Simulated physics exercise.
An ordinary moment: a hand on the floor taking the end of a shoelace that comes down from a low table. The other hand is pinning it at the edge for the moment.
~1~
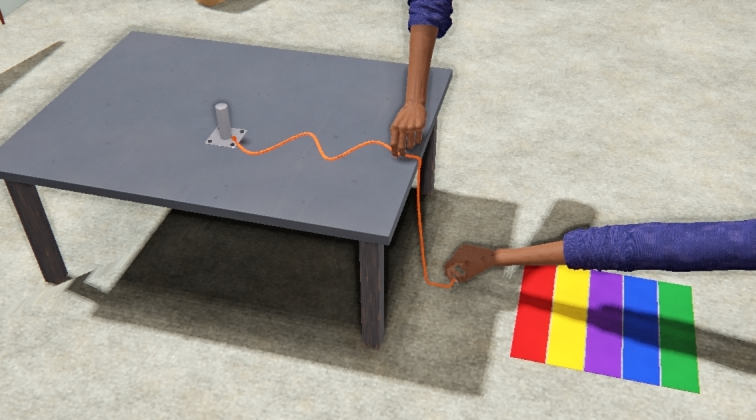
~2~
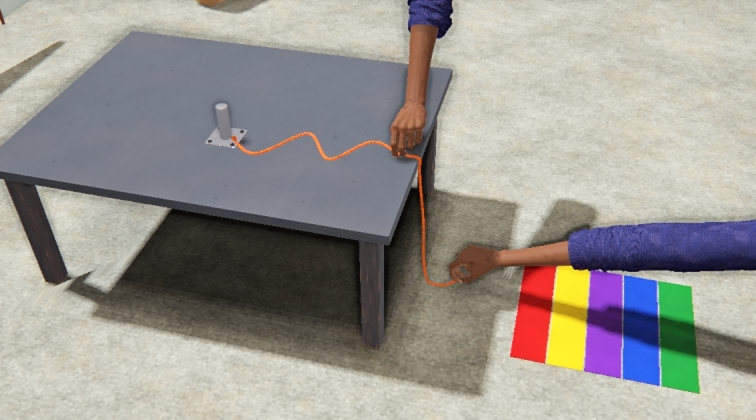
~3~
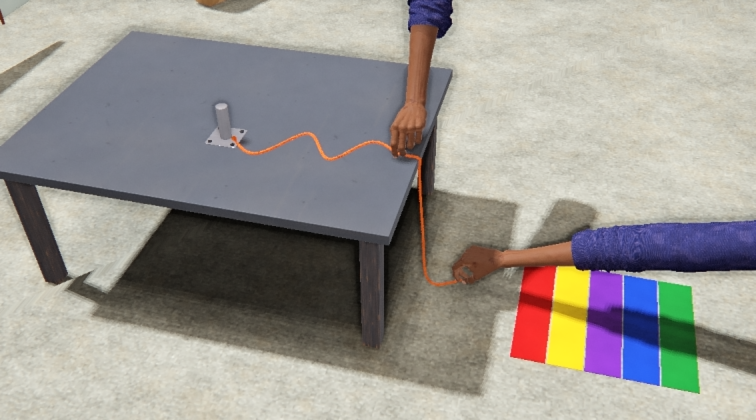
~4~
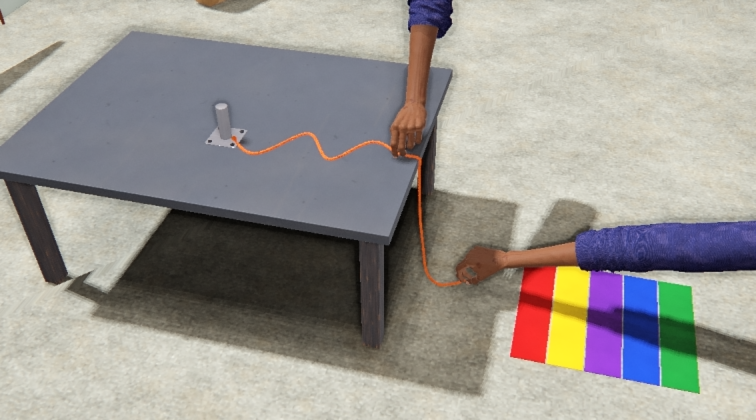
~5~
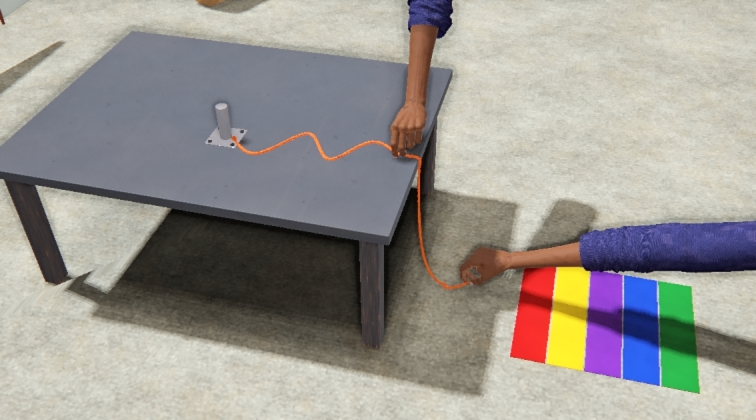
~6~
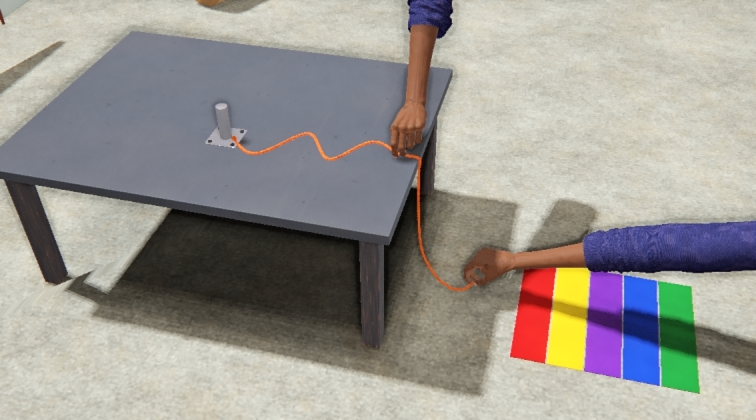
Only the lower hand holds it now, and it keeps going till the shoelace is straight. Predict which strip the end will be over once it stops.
I would say the blue strip.
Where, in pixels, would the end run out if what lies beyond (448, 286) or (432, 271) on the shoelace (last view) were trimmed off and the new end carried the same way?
In turn, around (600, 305) and around (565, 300).
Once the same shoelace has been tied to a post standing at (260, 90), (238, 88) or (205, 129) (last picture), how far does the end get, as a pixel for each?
Near (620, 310), (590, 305) and (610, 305).
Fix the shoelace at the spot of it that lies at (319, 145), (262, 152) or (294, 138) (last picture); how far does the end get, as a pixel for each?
Roughly (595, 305), (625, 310) and (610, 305).
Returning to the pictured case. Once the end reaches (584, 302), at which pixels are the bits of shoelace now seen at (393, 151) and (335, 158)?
First mark (428, 190), second mark (381, 153).
Soon after, end near (584, 302); over yellow.
After that, end near (620, 308); over purple.
At the stop, end near (641, 312); over blue. The blue one.
